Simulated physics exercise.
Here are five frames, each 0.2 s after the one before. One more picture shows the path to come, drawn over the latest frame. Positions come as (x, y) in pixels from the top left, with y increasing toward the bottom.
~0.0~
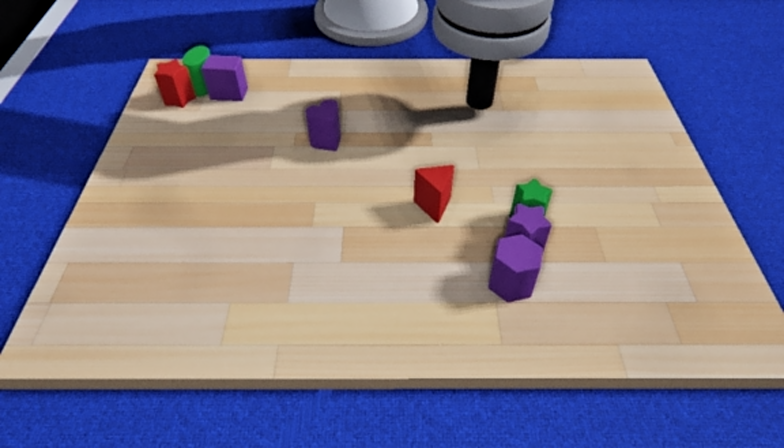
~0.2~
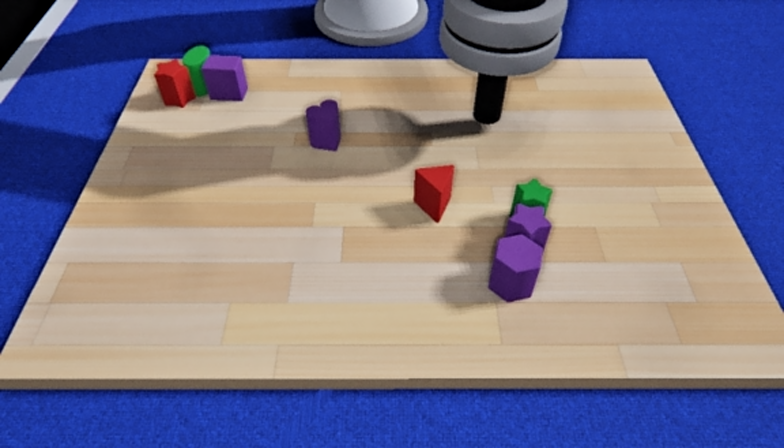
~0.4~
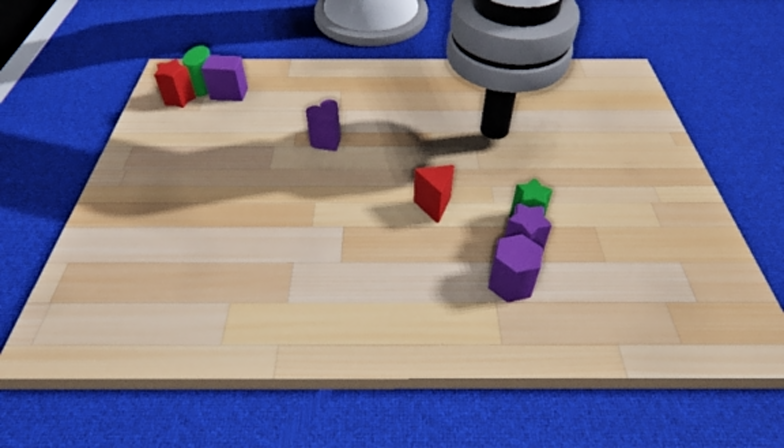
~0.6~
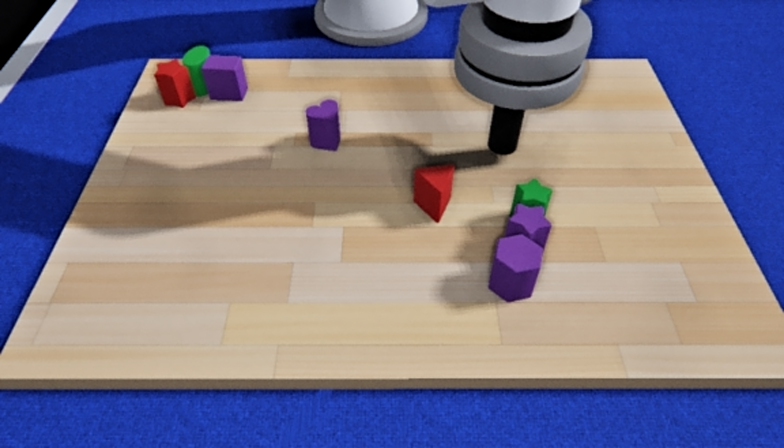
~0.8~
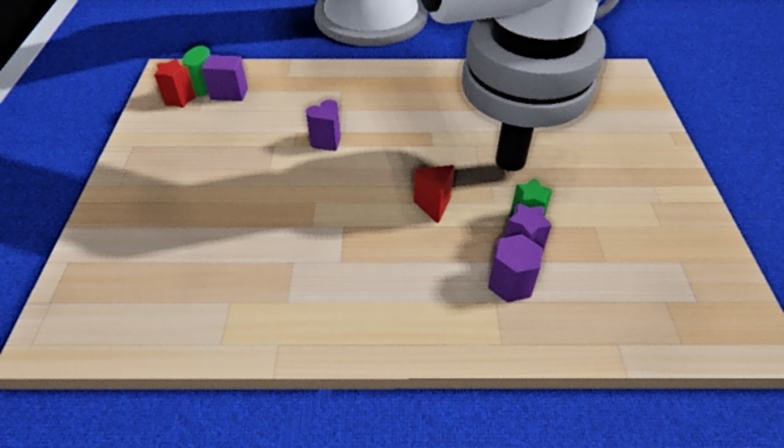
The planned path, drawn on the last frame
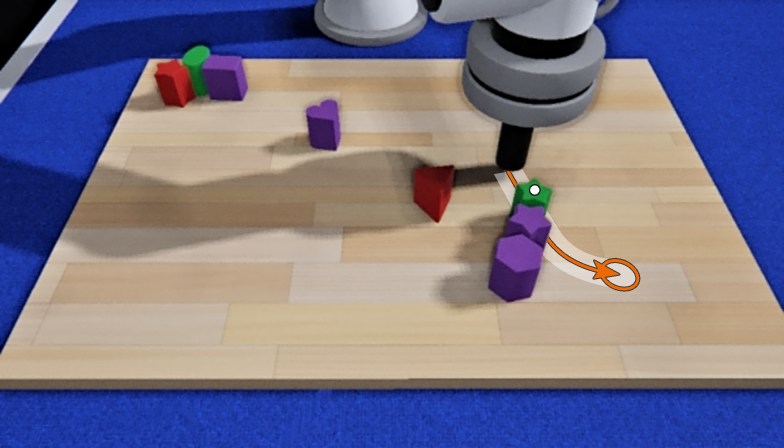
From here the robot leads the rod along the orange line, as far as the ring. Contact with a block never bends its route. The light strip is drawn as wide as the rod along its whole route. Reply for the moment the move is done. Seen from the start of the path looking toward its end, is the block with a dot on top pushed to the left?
No - that is not the case.
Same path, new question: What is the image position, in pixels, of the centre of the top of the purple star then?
At pixel (531, 252).
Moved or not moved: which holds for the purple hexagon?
That block is going to get moved.
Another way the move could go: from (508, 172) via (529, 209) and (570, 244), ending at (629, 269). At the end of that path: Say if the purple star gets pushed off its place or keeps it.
Here's my answer: The purple star gets displaced.
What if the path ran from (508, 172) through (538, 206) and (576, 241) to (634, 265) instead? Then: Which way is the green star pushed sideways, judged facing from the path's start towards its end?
It goes right.
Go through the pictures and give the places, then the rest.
In the first picture, rod's lower end (479, 102); red three-sided block (437, 175); purple hexagon (519, 252); purple star (530, 217); green star (535, 190).
In the second picture, rod (487, 116); blocks still.
In the third picture, rod (494, 131); blocks still.
In the fourth picture, rod (502, 146); blocks still.
In the fifth picture, rod (510, 162); red three-sided block (437, 175); purple hexagon (519, 252); purple star (530, 217); green star (535, 190).
Drawn move, from (508, 172) over (530, 210) and (560, 252) to (620, 275); the dot is on the green star.
The first path, step by step. One third of the way, rod (533, 200); purple hexagon (517, 258); purple star (532, 226); green star (541, 203).
Two thirds of the way, rod (563, 242); purple hexagon (501, 278); purple star (531, 252), turned 50° clockwise; green star (563, 243), turned 50° clockwise.
At the end, rod (624, 265); red three-sided block still; purple hexagon (501, 278); purple star (531, 252), turned 50° clockwise; green star (568, 249), turned 70° clockwise.
